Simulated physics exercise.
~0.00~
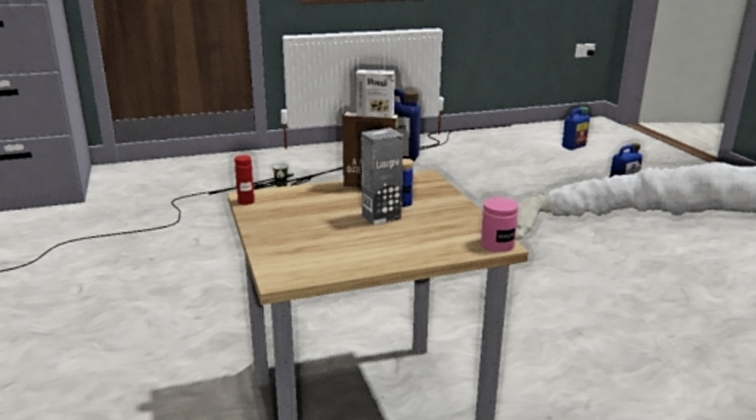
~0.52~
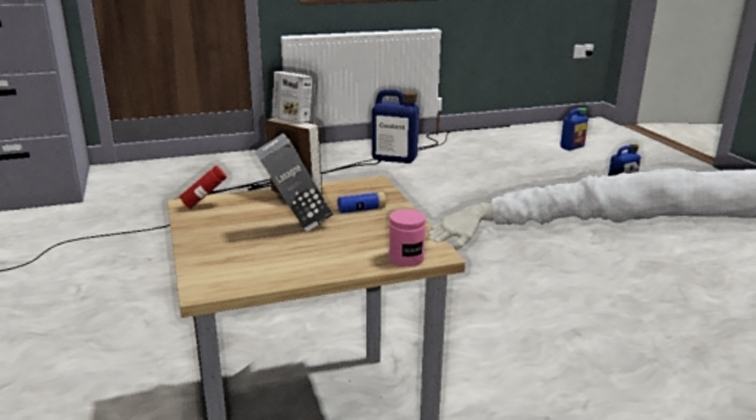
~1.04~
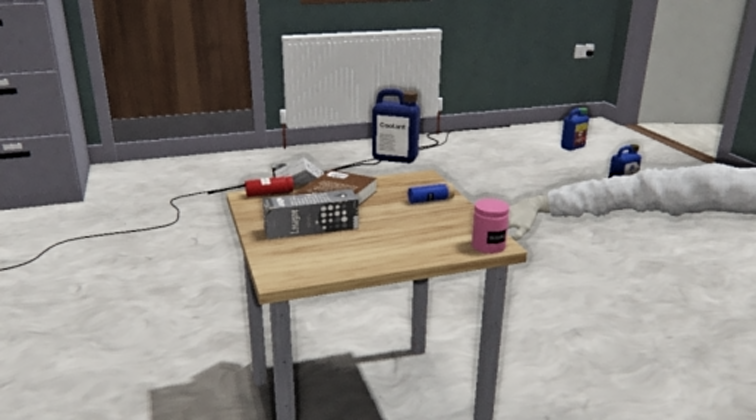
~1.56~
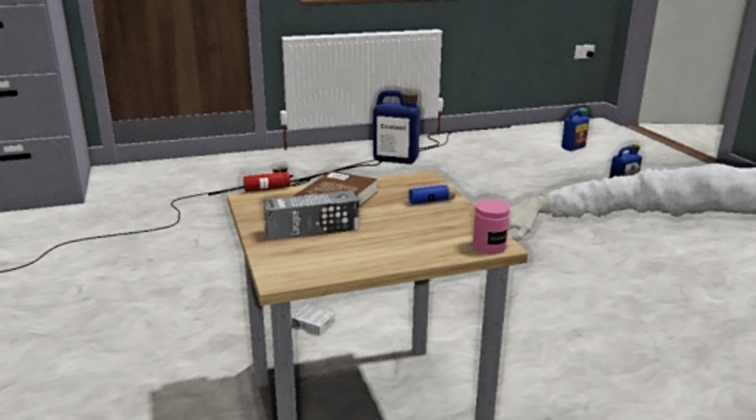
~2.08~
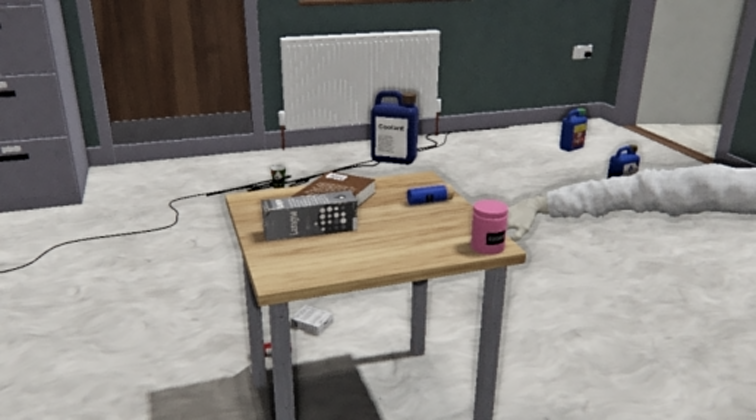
Wooden table jerking left and back, toppling cartons, book and shakers, white carton and red shaker falling off, pink jar staying upright.
